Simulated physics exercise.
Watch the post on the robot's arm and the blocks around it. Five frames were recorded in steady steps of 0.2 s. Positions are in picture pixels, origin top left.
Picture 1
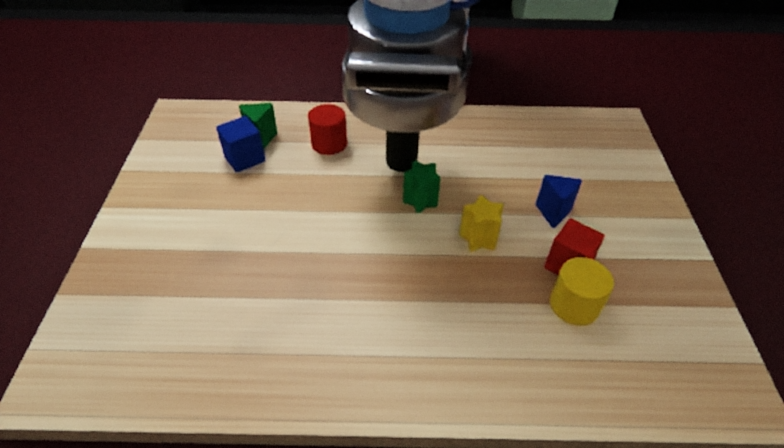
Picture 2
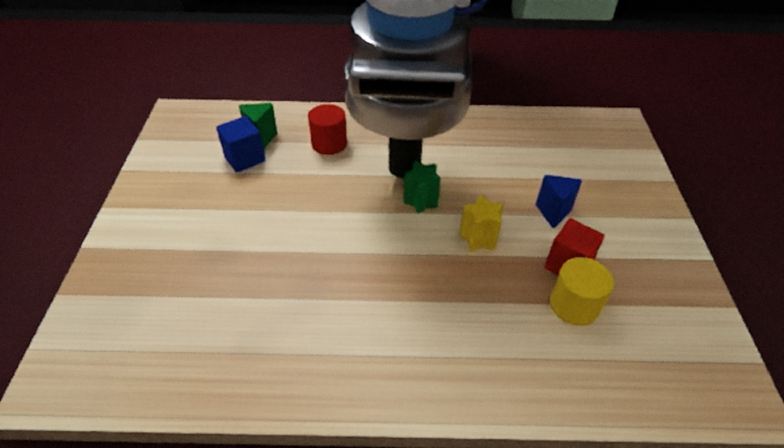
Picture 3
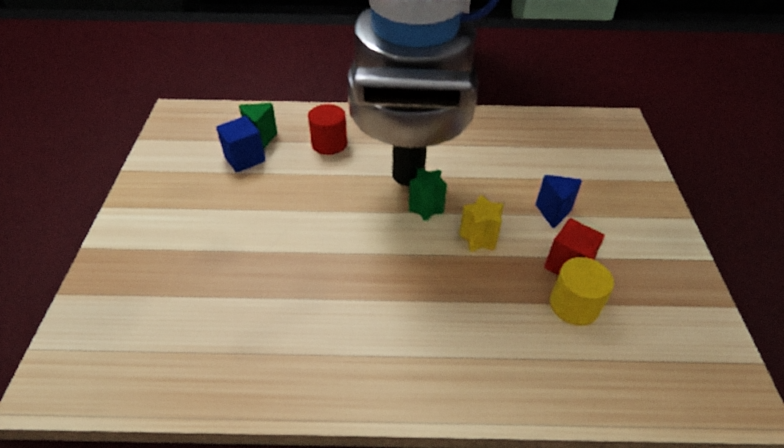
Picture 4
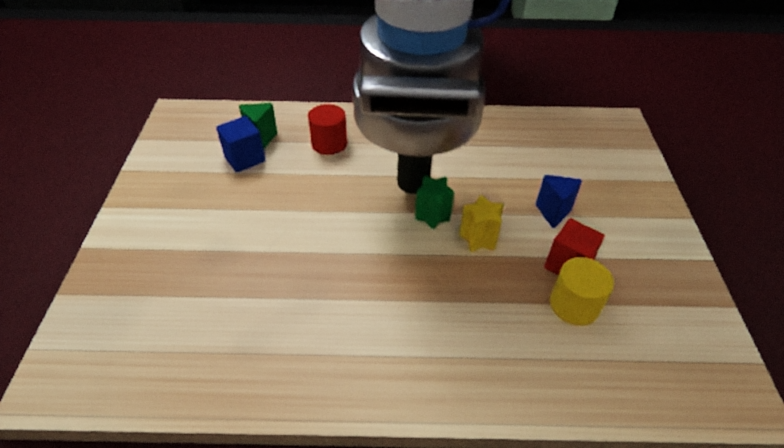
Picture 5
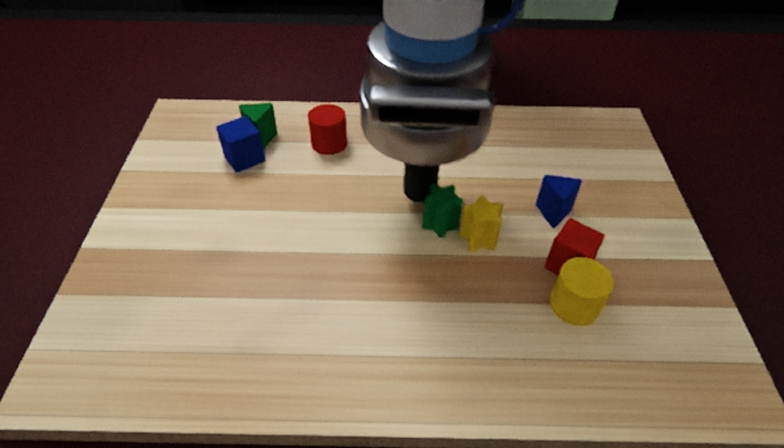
A robot arm's dark post moved down to a green star block and nudged it a short way toward the yellow star, down and to the right, while the other blocks stayed still.
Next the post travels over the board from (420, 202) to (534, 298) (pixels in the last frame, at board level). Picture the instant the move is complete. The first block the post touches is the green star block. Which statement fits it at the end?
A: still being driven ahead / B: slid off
My answer is option B.
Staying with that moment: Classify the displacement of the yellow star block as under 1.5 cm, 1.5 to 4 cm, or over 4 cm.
That block covers upwards of 4 cm.
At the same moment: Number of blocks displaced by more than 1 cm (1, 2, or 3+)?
I expect three or more blocks to be moved by more than 1 cm.
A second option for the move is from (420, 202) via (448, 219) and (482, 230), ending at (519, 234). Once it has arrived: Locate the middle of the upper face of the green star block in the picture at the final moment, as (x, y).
I'd say the green star block ends with its top centre at (471, 221).
On the path given first. One third of the way, post at (456, 220); green star block at (468, 230), turned 45° clockwise; yellow star block at (510, 231), turned 85° anticlockwise.
Two thirds of the way, post at (495, 252); green star block at (481, 255), turned 110° clockwise; yellow star block at (539, 251).
At the end, post at (538, 287); green star block at (484, 259), turned 135° clockwise; yellow star block at (589, 284), turned 135° anticlockwise; red square block in place; yellow disc at (635, 298).
